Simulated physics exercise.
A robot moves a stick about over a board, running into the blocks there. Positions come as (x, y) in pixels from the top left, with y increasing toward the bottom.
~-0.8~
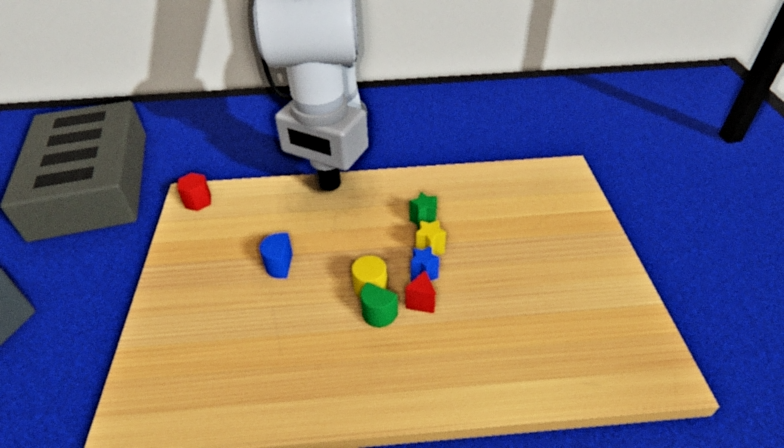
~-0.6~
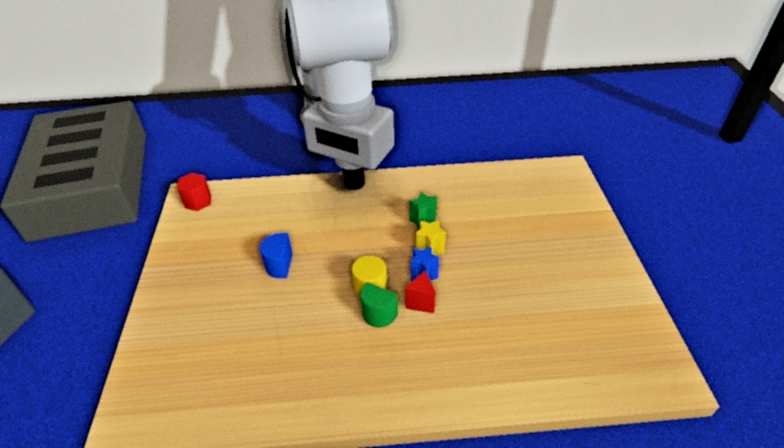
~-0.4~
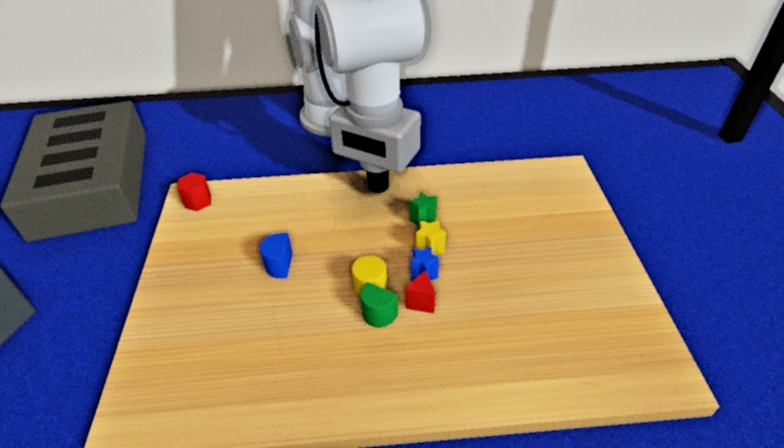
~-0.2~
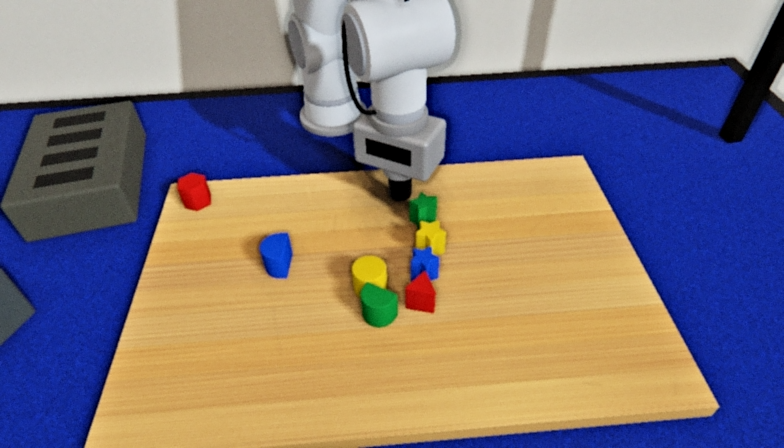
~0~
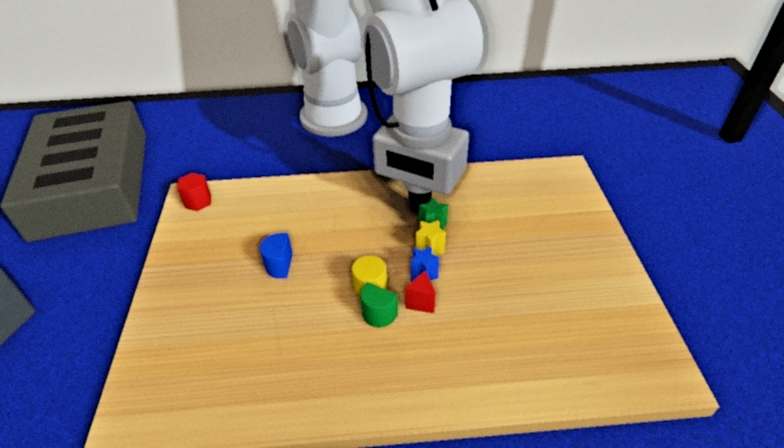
The clip opens on a wooden board scattered with colourful blocks, a robot arm holding its dark stick near the far edge. The arm slides steadily right toward the green star, then angles slightly nearer and nudges it a little to the right, while the other blocks stay still.
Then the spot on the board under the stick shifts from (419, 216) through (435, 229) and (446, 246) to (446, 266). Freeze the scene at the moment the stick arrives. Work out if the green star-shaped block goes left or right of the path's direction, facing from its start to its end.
Pushed left.
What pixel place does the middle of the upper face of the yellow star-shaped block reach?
I'd place it at (432, 259), taking the centre of its top.
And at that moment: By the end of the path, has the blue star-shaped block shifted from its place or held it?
The blue star-shaped block moves.
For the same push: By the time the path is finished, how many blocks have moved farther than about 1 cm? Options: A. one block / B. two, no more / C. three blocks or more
Answer: C.
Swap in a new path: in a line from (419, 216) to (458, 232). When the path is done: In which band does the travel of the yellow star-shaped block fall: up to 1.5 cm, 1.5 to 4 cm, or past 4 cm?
Displaced less than 1.5 cm.
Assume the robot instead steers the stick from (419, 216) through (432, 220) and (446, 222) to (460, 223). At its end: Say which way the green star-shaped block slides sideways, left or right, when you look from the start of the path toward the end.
Off to the right side.
The first path, step by step. One third of the way, stick at (436, 221); yellow star-shaped block at (434, 235), turned 50° clockwise; green star-shaped block at (451, 221).
Two thirds of the way, stick at (446, 238); blue star-shaped block at (422, 257); yellow star-shaped block at (435, 243), turned 90° clockwise; green star-shaped block at (467, 236), turned 15° anticlockwise.
At the end, stick at (447, 257); red triangle at (421, 286); blue star-shaped block at (410, 267), turned 15° clockwise; yellow star-shaped block at (432, 259), turned 115° clockwise; green star-shaped block at (473, 244), turned 55° anticlockwise.
